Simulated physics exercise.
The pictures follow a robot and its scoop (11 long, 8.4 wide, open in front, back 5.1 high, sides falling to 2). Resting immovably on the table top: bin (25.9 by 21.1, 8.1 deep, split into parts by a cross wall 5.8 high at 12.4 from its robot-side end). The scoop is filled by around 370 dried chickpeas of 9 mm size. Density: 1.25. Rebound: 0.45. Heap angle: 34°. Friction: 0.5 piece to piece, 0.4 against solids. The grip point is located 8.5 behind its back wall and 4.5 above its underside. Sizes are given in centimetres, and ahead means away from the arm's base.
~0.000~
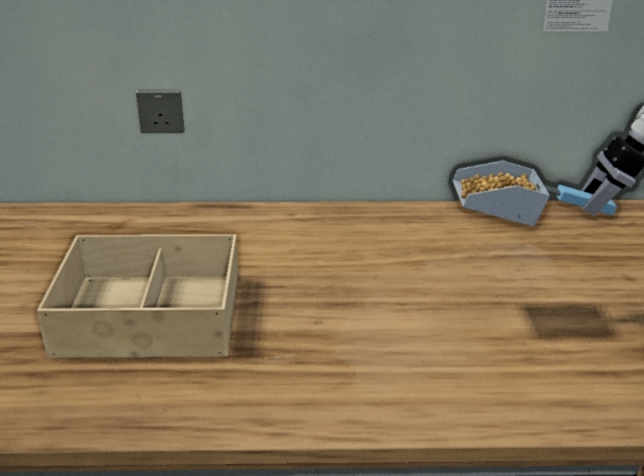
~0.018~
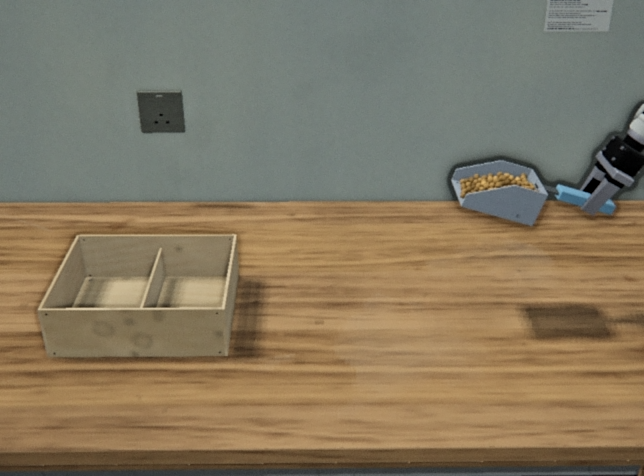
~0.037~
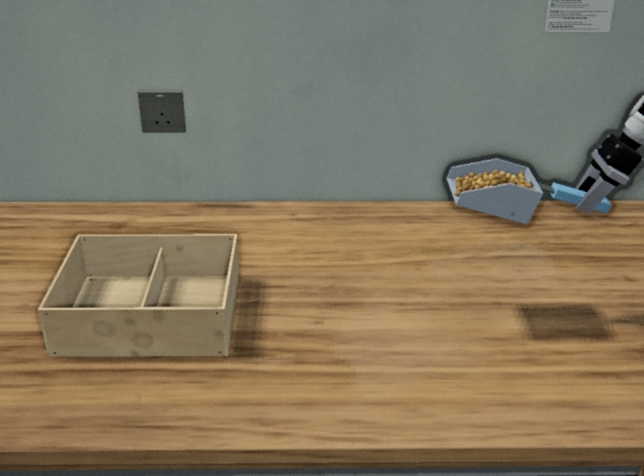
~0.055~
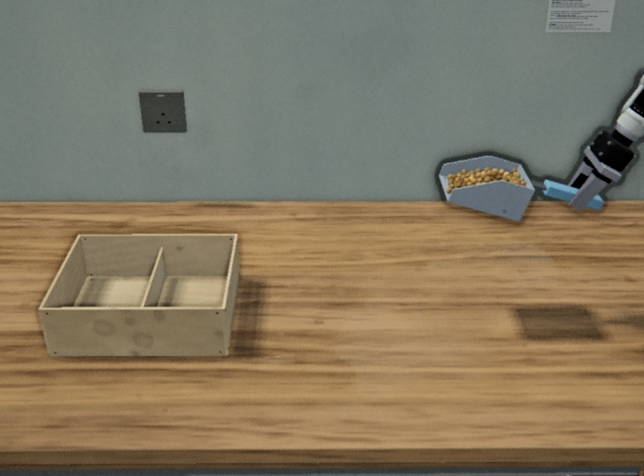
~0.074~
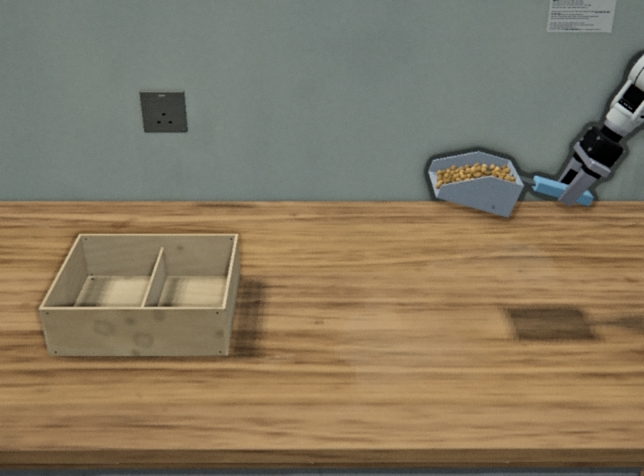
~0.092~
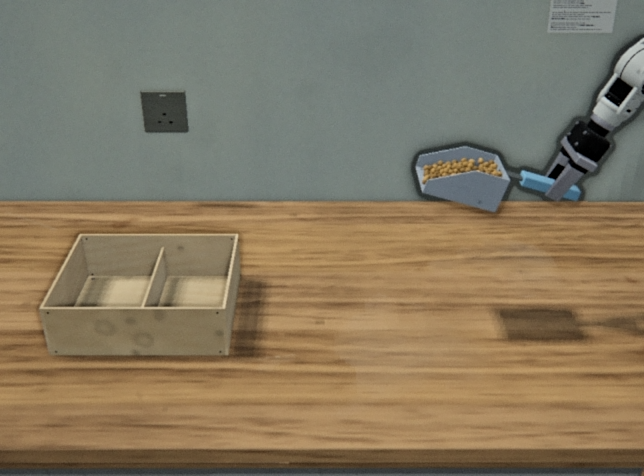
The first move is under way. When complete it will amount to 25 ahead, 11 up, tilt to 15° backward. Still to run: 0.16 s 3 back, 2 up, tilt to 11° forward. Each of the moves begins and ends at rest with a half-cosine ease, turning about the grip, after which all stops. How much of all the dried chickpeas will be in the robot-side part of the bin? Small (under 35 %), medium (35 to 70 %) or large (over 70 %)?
Medium.
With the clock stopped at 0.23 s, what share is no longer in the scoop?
Roughly 0 percent up to then.
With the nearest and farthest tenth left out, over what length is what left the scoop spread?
The stretch runs around 30 cm.
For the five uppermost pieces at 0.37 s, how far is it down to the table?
I'd put it near 34 cm.
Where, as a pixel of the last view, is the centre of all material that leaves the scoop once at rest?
It ends up close to (174, 308).
After 0.23 s, tilted 15° backward, highest piece 33 above the table; 370 on the scoop.
After 0.37 s, level, highest piece 33 above the table; 46 on the scoop, 324 in flight or on a rim.
After 0.64 s, tilted 11° forward, highest piece 13 above the table; 202 in the robot-side part, 82 in the far-side part, 67 on the table or floor, 19 in flight or on a rim.
After 1.69 s, tilted 11° forward, highest piece 2 above the table; 202 in the robot-side part, 86 on the table or floor, 82 in the far-side part.
At rest, 202 in the robot-side part, 86 on the table or floor, 82 in the far-side part. That is 55 % in the robot-side part of the bin.
